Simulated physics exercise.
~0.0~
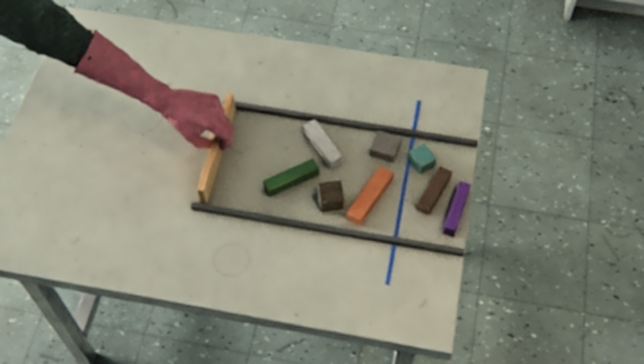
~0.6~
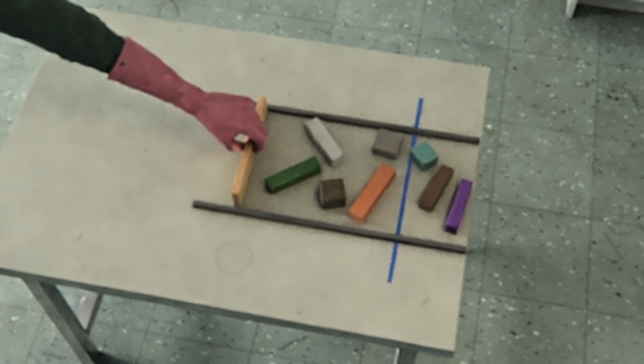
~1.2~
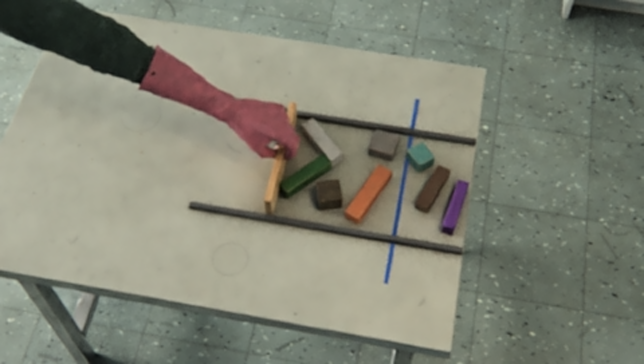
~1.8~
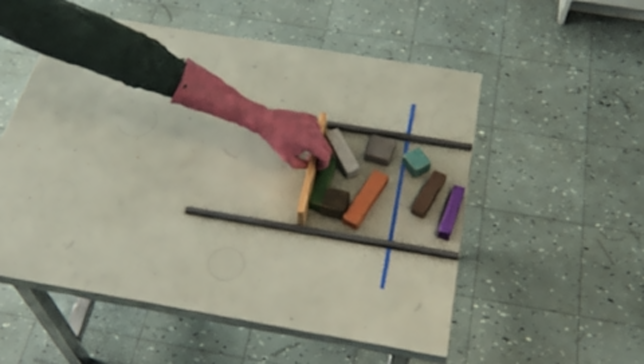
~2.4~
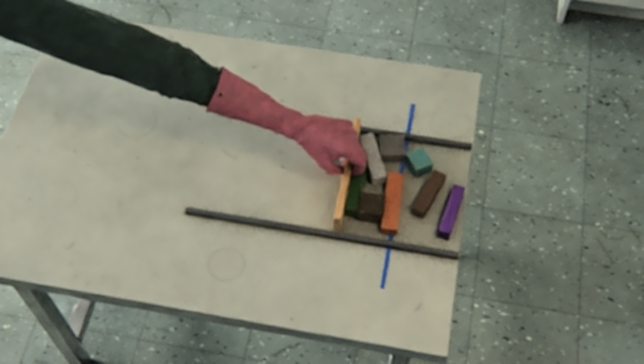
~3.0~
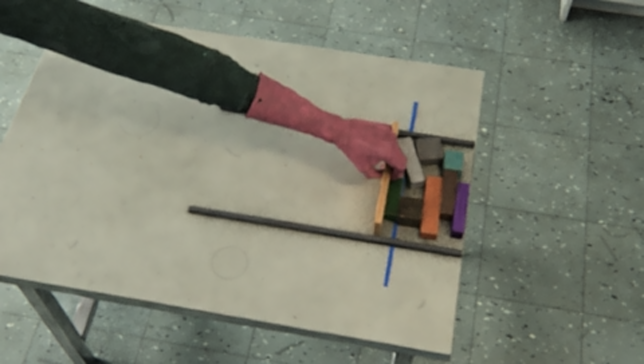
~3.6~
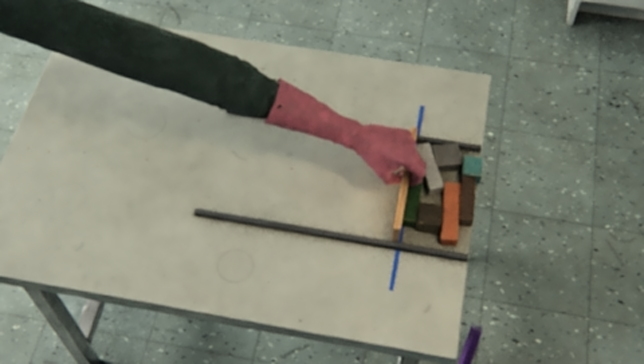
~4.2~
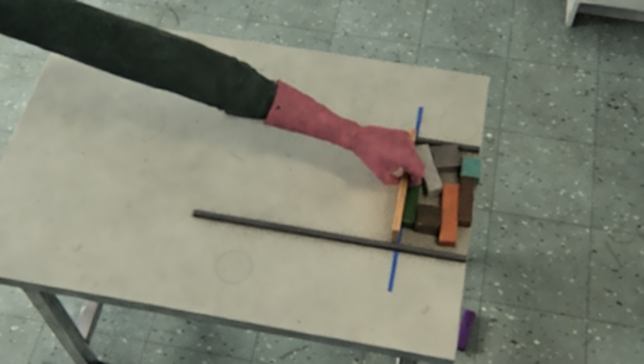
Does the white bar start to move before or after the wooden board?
The white bar starts to move after the wooden board, which is already sliding right before the bar shifts.
